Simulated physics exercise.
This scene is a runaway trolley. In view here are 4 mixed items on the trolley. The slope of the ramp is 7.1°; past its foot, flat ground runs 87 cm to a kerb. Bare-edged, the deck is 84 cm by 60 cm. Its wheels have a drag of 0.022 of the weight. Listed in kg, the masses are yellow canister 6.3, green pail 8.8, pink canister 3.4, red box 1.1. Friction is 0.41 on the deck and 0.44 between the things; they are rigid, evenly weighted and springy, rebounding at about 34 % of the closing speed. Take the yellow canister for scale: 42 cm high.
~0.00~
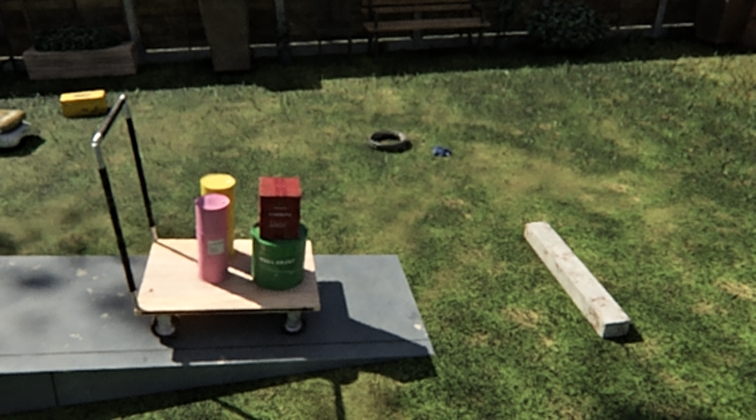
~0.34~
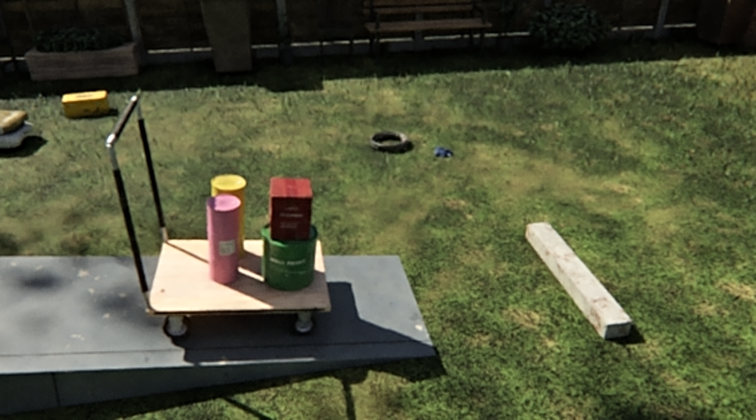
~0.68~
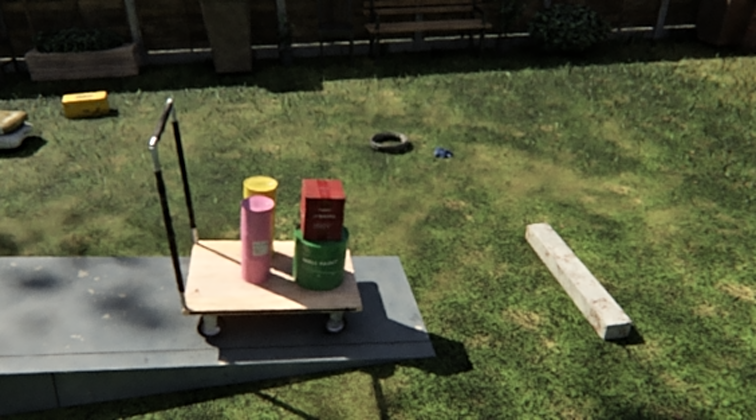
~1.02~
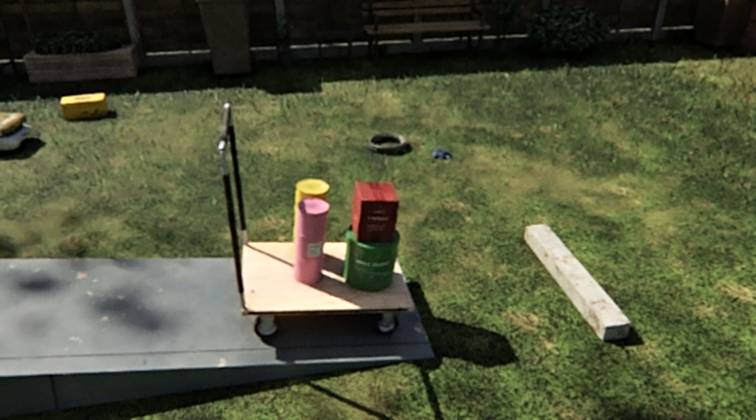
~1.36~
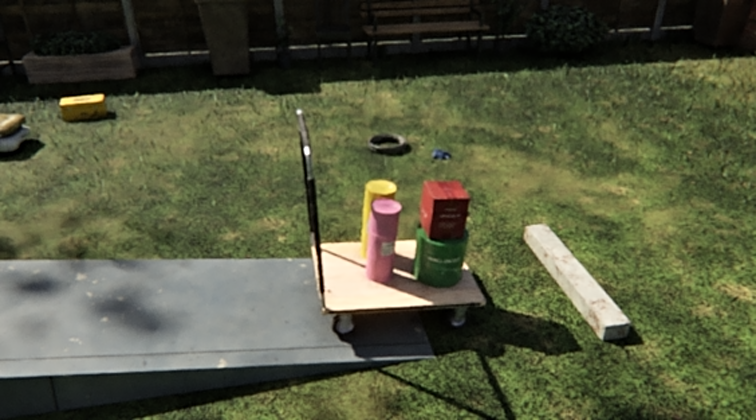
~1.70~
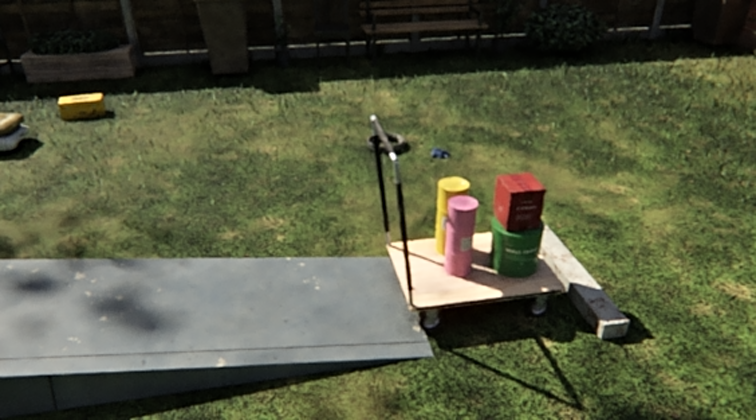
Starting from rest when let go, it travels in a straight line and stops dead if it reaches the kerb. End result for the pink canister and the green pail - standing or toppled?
Result: The pink canister goes over; the green pail goes over.
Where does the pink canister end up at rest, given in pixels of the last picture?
In the end it sits at around (567, 248).
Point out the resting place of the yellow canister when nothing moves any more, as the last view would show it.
It finishes around (549, 224).
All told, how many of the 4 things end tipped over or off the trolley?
The number is 4.
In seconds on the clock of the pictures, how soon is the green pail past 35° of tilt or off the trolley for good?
It happens near 2.2 s.
After 2.00 s, trolley at the kerb; pink canister tipped 9° from how it sat near (517, 230); green pail slid 14 cm near (571, 238); yellow canister tipped 5° from how it sat.
After 2.40 s, trolley at the kerb; green pail and red box now off the trolley; pink canister tipped 46° from how it sat near (545, 229); yellow canister tipped 39° from how it sat.
After 2.60 s, trolley at the kerb; pink canister tipped 70° from how it sat near (556, 236); yellow canister on its side.
After 2.90 s, trolley at the kerb; pink canister on its side near (563, 244); yellow canister on its side.
At rest (4.2 s), off the trolley and tipped over, green pail and red box; tipped over on the trolley, yellow canister and pink canister. Seen from the same camera at the end, pink canister near (567, 248), green pail near (626, 260).
